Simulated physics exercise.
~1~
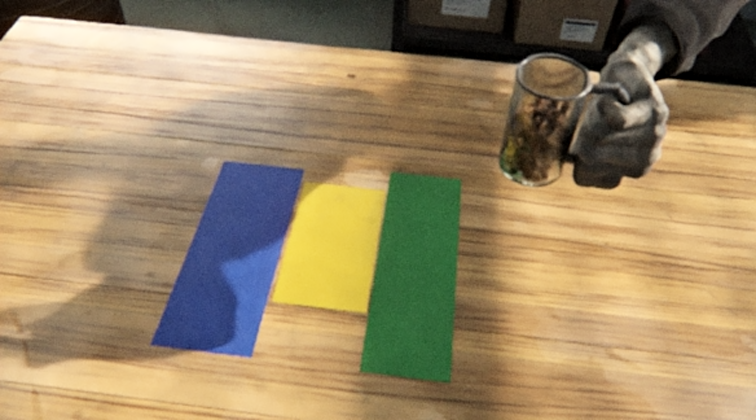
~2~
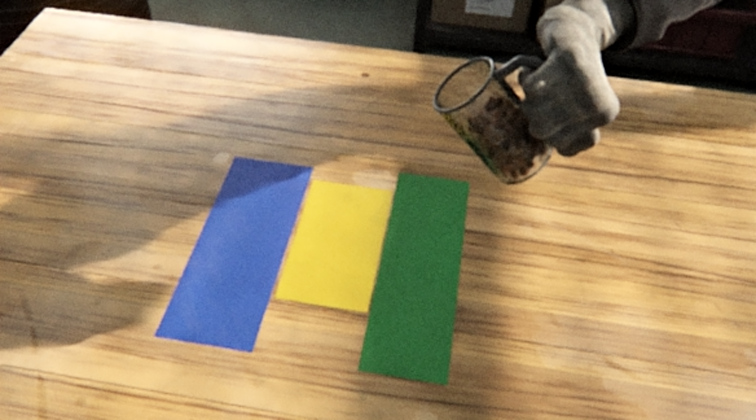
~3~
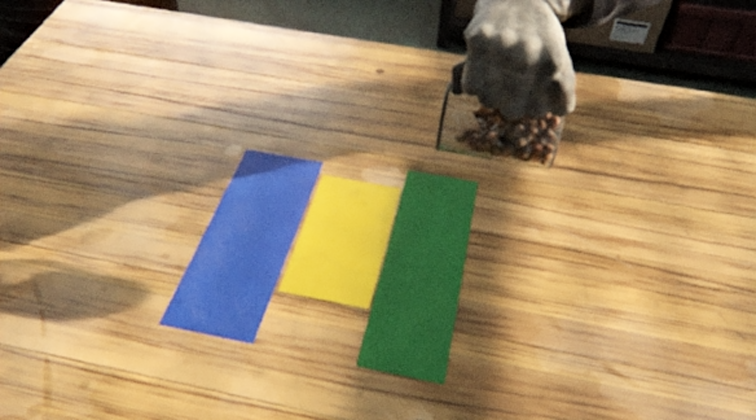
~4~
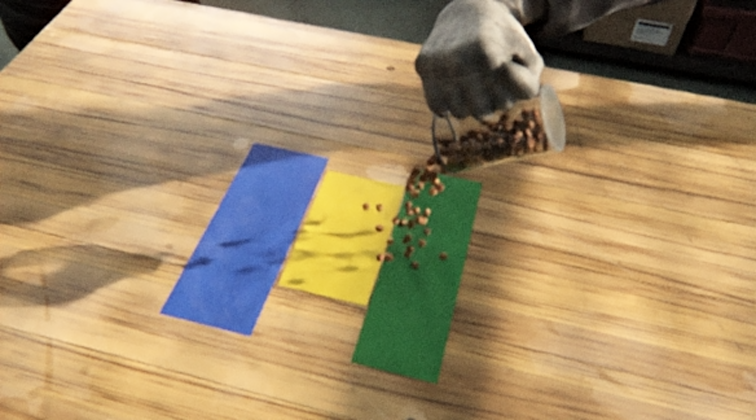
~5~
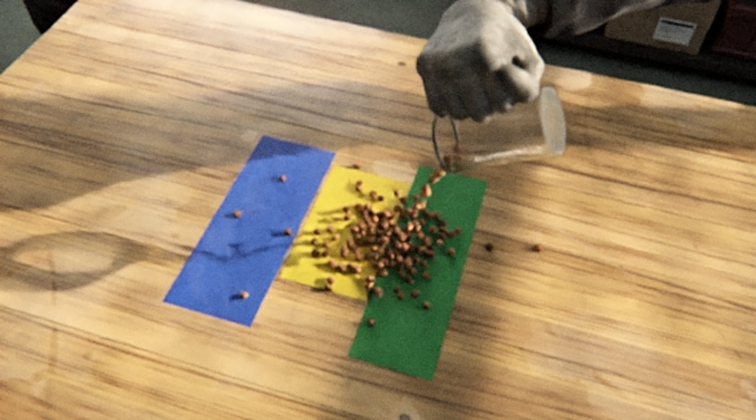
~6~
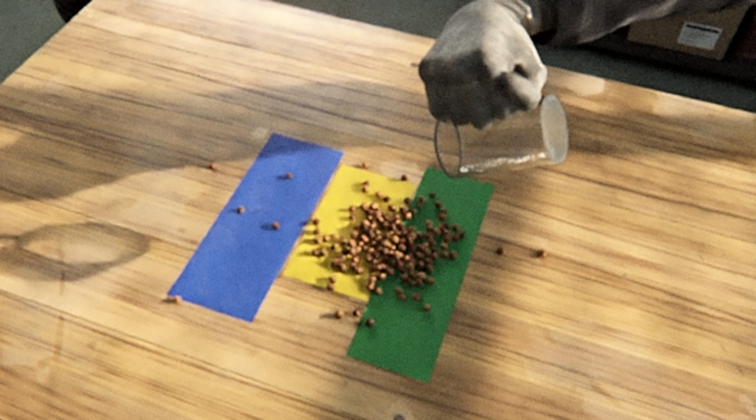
A gloved hand moved a clear glass cup of small brown balls left over a wooden table and tipped it until they spilled out, leaving most heaped across the yellow and green mats, a few scattered around, and the emptied cup still held above.
